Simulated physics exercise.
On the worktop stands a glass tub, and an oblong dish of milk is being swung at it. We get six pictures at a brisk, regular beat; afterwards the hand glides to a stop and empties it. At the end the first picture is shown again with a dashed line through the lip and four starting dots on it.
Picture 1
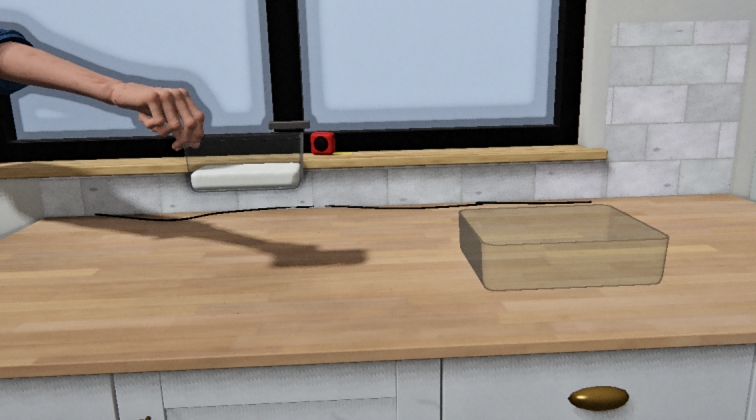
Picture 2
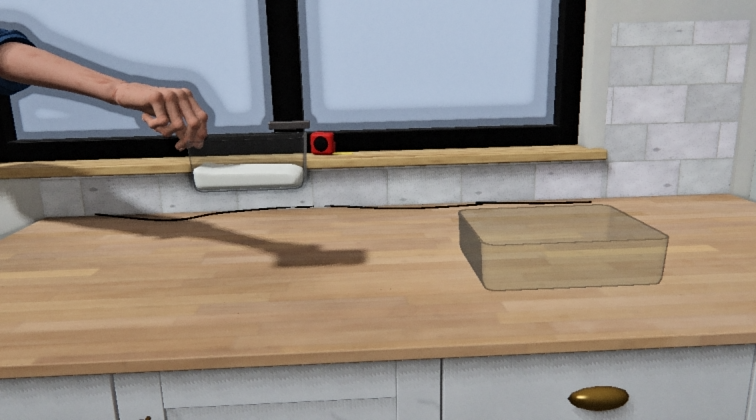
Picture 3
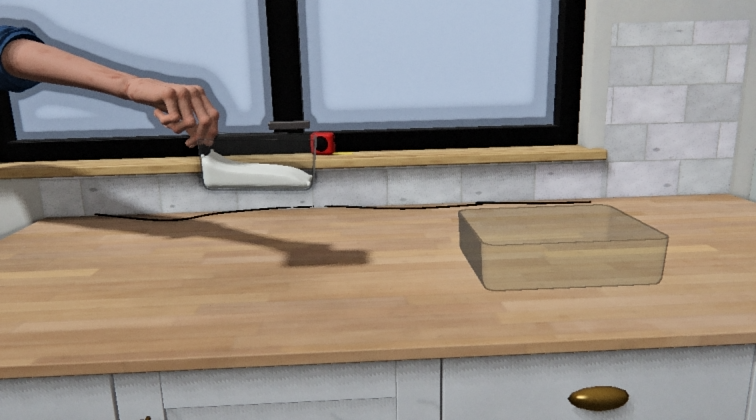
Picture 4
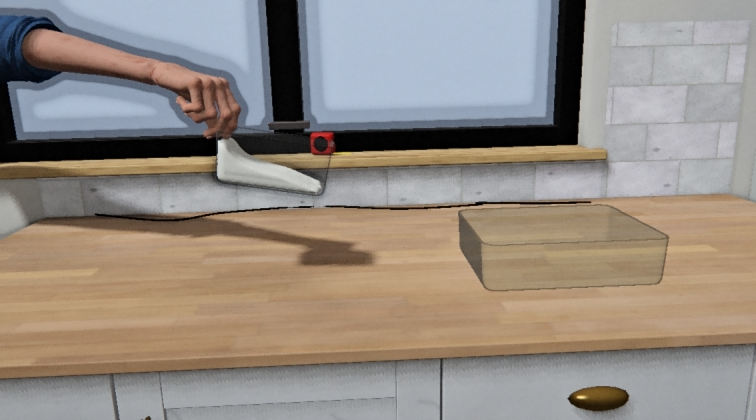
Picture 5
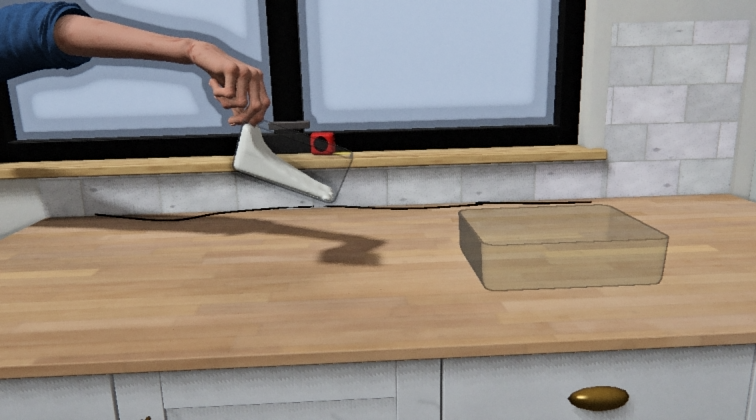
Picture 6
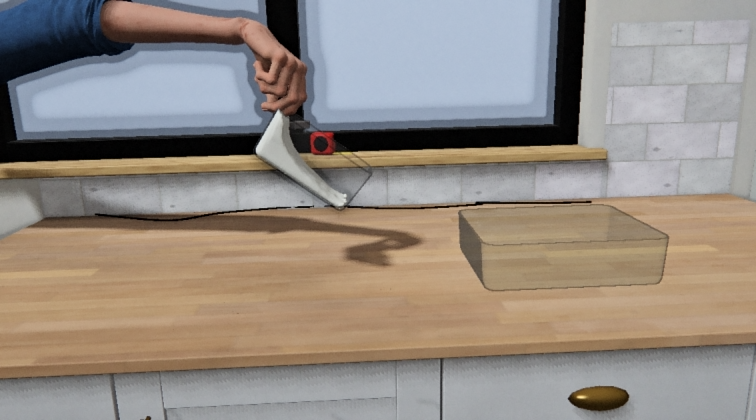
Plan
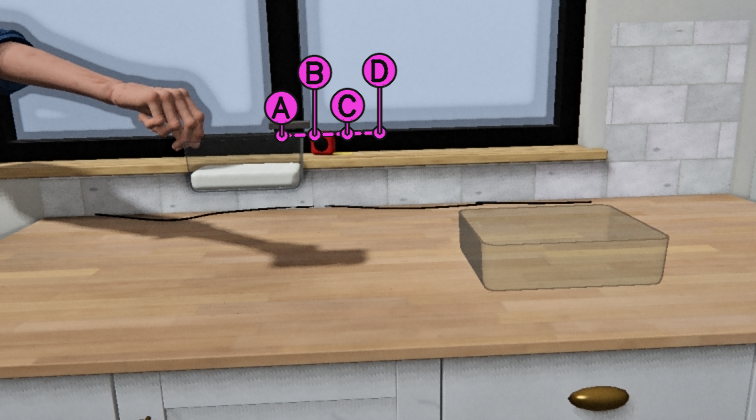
The video shows a hand holding a clear oblong dish of milk above a wooden worktop, left of an empty glass tub; the hand moves right, tilting the dish increasingly toward the tub as the milk slants inside.
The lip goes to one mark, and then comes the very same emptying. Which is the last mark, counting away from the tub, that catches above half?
C.
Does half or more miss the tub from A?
Yes, that goes wrong.
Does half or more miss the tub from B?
Yes.
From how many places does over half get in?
Two of the four.
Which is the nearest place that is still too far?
B.
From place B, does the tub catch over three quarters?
No.
On the marked copy, A at (281, 135); B at (314, 134); C at (347, 133); D at (379, 132).
Choosing A, about 1 % lands in the tub, 97 % falls short.
Choosing B, about 24 % lands in the tub, 71 % falls short and 5 % goes beside or beyond.
Choosing C, about 68 % lands in the tub, 25 % falls short and 8 % goes beside or beyond.
Choosing D, about 85 % lands in the tub, 3 % falls short and 11 % goes beside or beyond.
